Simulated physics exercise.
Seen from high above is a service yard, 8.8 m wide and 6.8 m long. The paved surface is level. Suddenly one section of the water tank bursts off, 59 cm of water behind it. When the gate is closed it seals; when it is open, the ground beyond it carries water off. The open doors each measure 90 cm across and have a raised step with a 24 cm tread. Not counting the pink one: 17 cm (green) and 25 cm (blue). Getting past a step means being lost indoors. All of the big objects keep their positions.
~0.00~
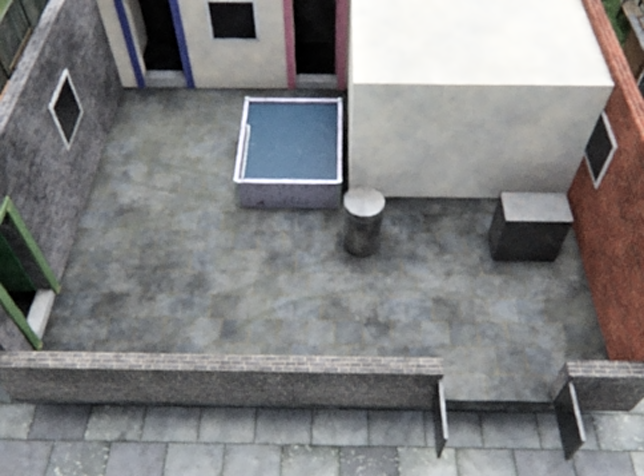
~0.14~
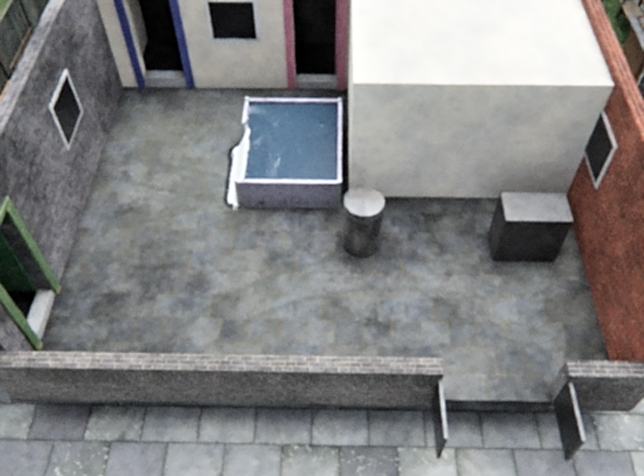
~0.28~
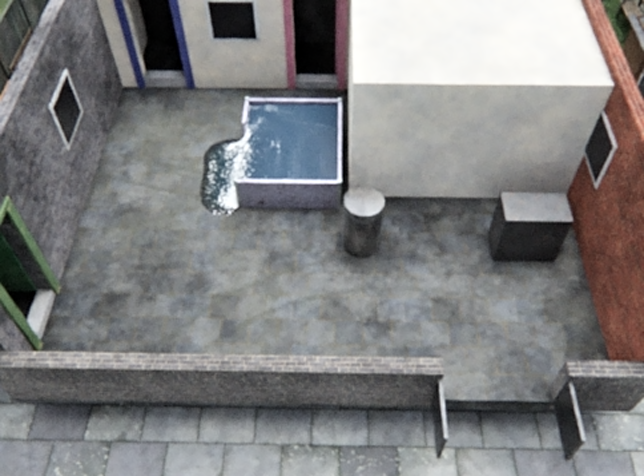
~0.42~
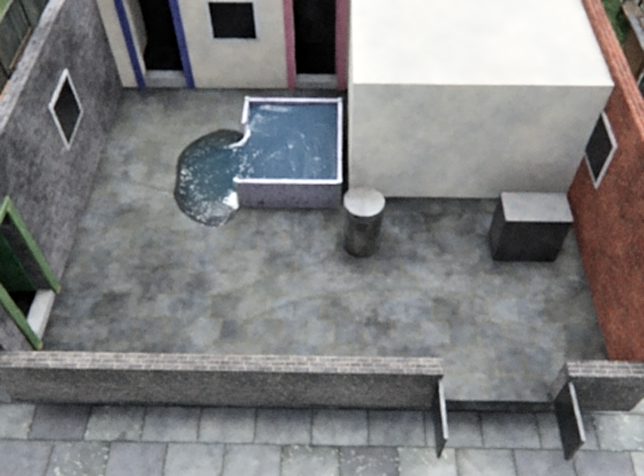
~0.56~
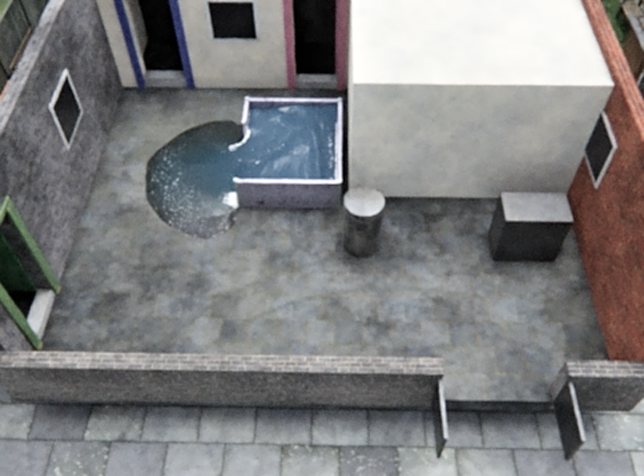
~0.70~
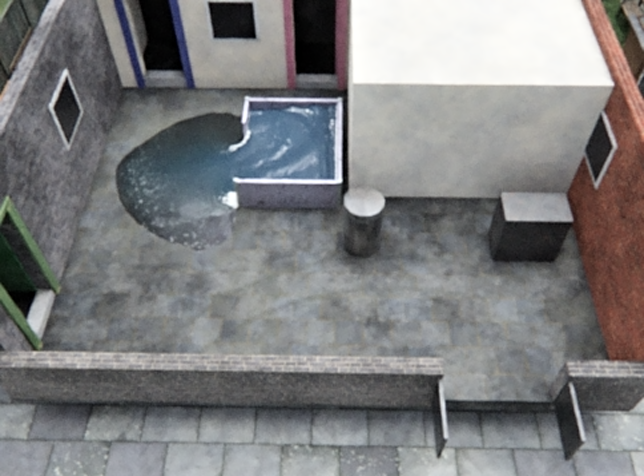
A water tank in a walled yard bursts open and water spreads left across the paving.
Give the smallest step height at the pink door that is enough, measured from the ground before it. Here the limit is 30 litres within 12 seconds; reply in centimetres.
Roughly 8.5 cm.
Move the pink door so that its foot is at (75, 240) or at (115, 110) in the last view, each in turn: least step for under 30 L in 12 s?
Minimums: Roughly 14.5 cm and 11.5 cm.
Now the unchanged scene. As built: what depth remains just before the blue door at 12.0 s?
Depth: Near 7.0 cm.
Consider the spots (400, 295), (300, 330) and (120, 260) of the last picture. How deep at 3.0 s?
The three readings, in order, are 0, 0 and 6 cm.
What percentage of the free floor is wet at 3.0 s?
Wet share: Around 35 %.
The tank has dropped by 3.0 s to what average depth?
Some 20 cm.
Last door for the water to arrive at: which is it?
Door: Pink.
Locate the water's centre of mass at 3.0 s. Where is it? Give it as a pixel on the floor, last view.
I'd put it close to (187, 187).
After 1.4 s water covers 25 % of the floor, deepest (32 cm) near (90, 191); it has not reached the pink door.
After 3.0 s water covers 35 % of the floor, deepest (32 cm) near (33, 366); it has not reached the pink door.
After 12.0 s water covers 95 % of the floor, deepest (8 cm) near (333, 92); 8 cm at the pink door, 0 litres in over its 19 cm step.
At the pink door as built, the water arrived by 4.1 s and peaked near 13 cm at 6.8 s.
With a step of 7.5 cm, 48 litres would have come in within the 12 s; with 10 cm, 15 litres. So under 30 litres takes about 8.5 cm.
